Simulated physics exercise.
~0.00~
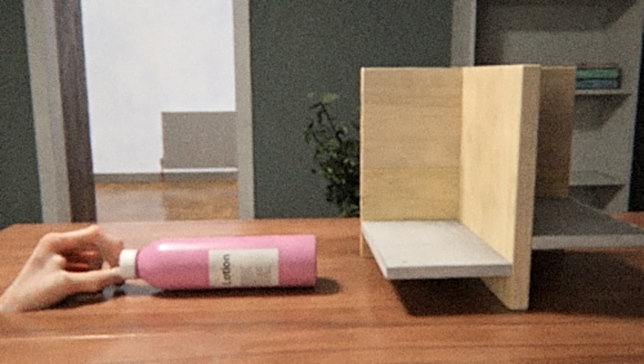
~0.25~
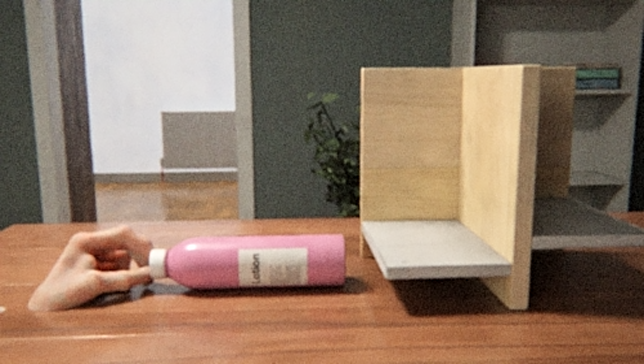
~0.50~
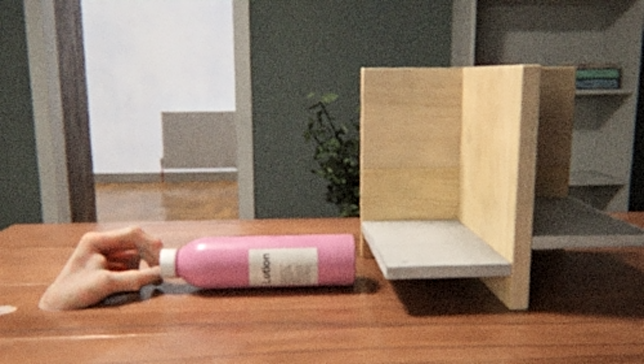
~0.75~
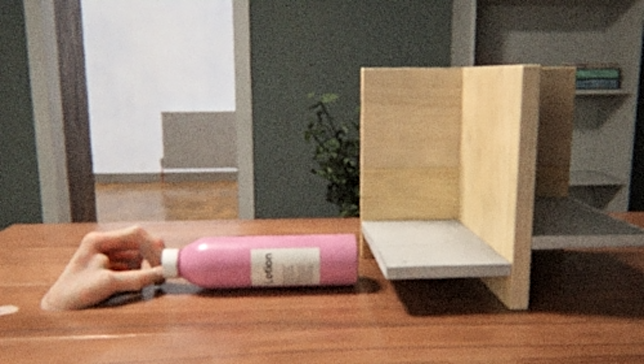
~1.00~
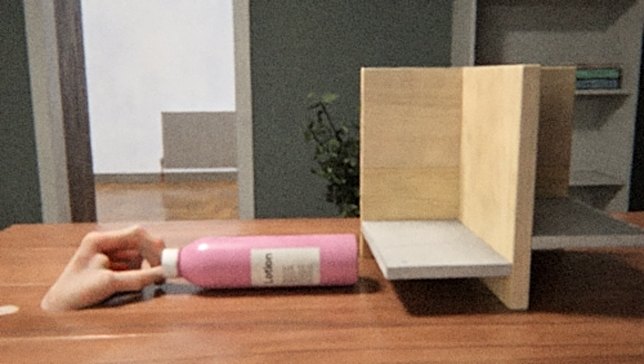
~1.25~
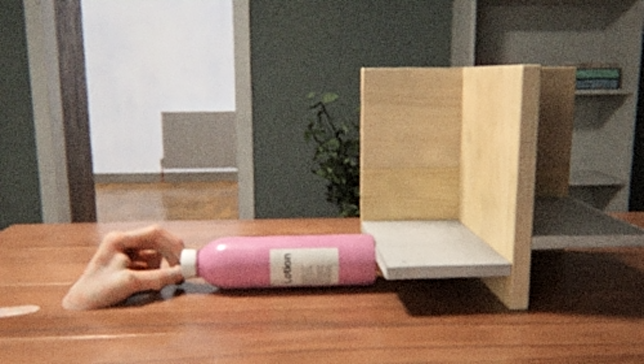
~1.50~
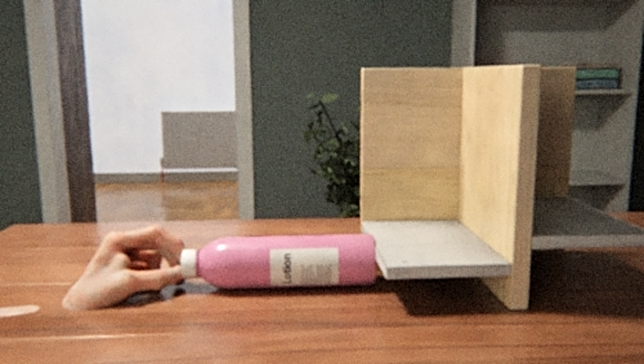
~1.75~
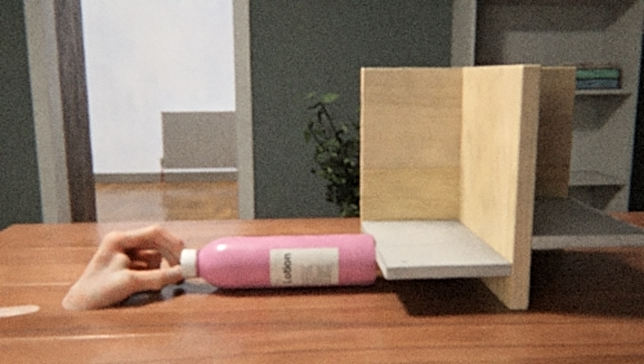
The footage shows a hand pushing a pink lotion bottle, lying on its side, rightward across a wooden table toward a low grey shelf on a wooden stand. The bottle pauses, slides a little farther, then stops against the shelf's edge without going under, the hand still at its cap.
